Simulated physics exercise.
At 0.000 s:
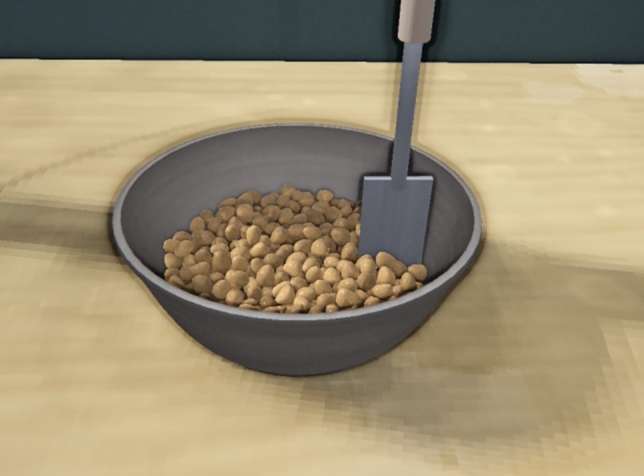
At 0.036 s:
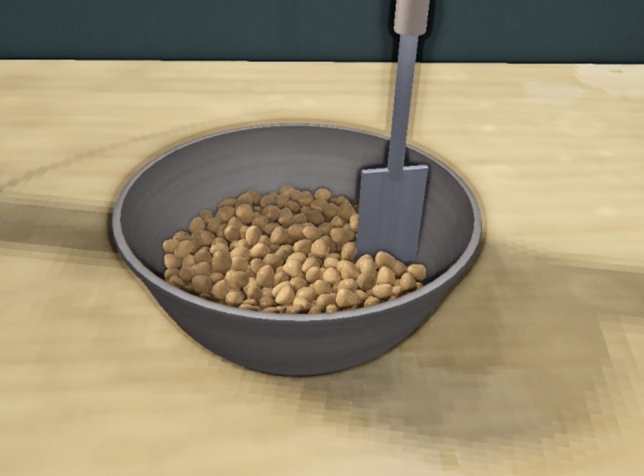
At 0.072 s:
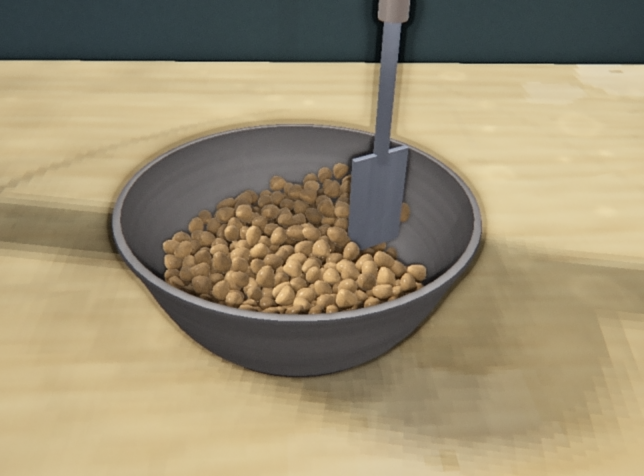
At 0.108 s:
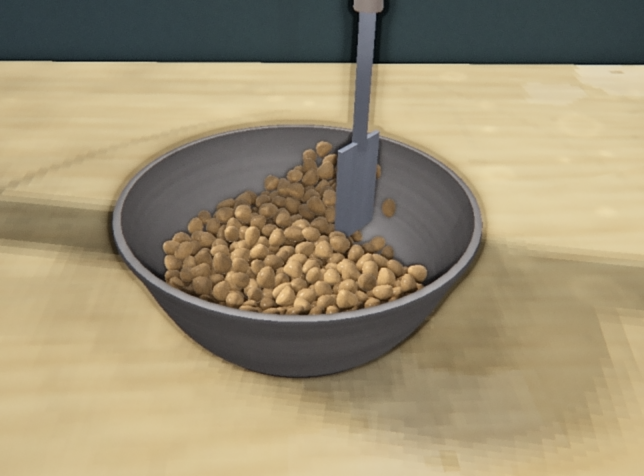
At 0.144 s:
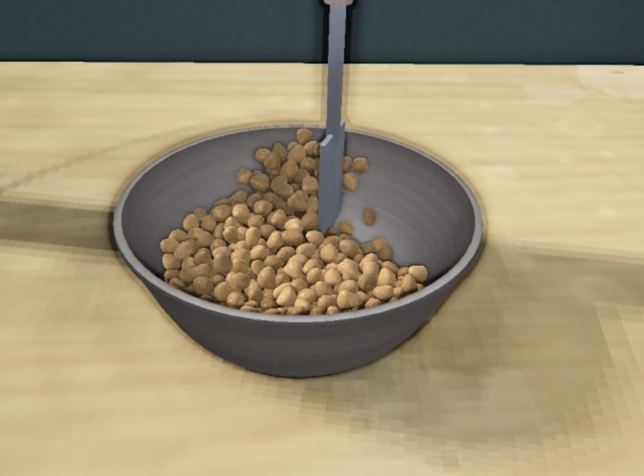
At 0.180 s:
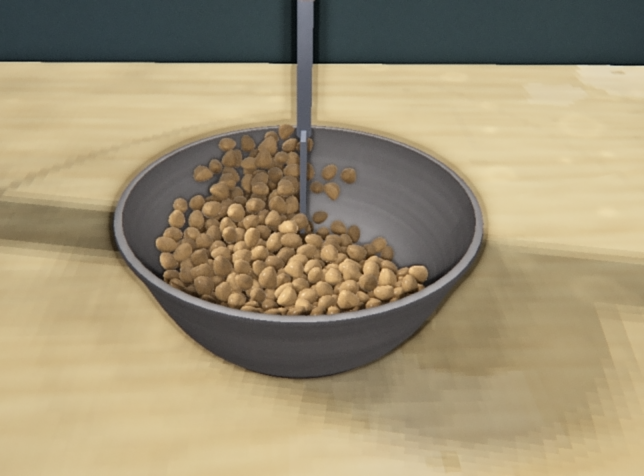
Grey bowl of small brown pellets on a pale wooden surface, a flat spatula sweeping leftward and turning edge-on, pushing some up the far side.
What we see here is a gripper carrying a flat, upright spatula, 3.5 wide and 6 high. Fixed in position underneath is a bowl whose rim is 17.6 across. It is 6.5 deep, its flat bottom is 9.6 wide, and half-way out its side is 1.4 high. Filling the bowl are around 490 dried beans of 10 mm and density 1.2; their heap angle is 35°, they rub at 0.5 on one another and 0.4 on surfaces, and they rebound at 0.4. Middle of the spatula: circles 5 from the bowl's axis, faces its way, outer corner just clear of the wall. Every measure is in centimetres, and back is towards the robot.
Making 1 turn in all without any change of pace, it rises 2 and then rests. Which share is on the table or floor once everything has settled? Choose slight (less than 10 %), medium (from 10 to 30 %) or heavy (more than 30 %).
The share is slight.
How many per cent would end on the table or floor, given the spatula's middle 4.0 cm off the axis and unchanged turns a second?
Then some 0 percent.
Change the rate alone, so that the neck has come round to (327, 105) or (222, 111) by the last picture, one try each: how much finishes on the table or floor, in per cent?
Roughly 5 and 15 percent, in that order.
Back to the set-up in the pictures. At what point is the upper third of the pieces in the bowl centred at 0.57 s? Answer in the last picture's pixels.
Estimated centre: (378, 275).
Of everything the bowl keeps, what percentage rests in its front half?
Around 50 per cent of what the bowl keeps.
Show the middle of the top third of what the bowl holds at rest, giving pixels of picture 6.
Looks like roughly (356, 242) to me.
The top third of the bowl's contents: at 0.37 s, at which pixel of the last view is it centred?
Near (217, 273).
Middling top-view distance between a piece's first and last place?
Something near 3 cm, measured level.
After 0.37 s, 191° round, highest piece 9 above the table; 485 in the bowl, 9 in flight or on the tool.
After 0.57 s, 297° round, highest piece 9 above the table; 473 in the bowl, 19 on the table or floor, 2 in flight or on the tool.
After 0.87 s, 0° round, highest piece 6 above the table; 464 in the bowl, 30 on the table or floor.
After 1.57 s, 0° round, highest piece 6 above the table; 464 in the bowl, 30 on the table or floor.
At rest, 464 in the bowl, 30 on the table or floor. That is 6 % on the table or floor.
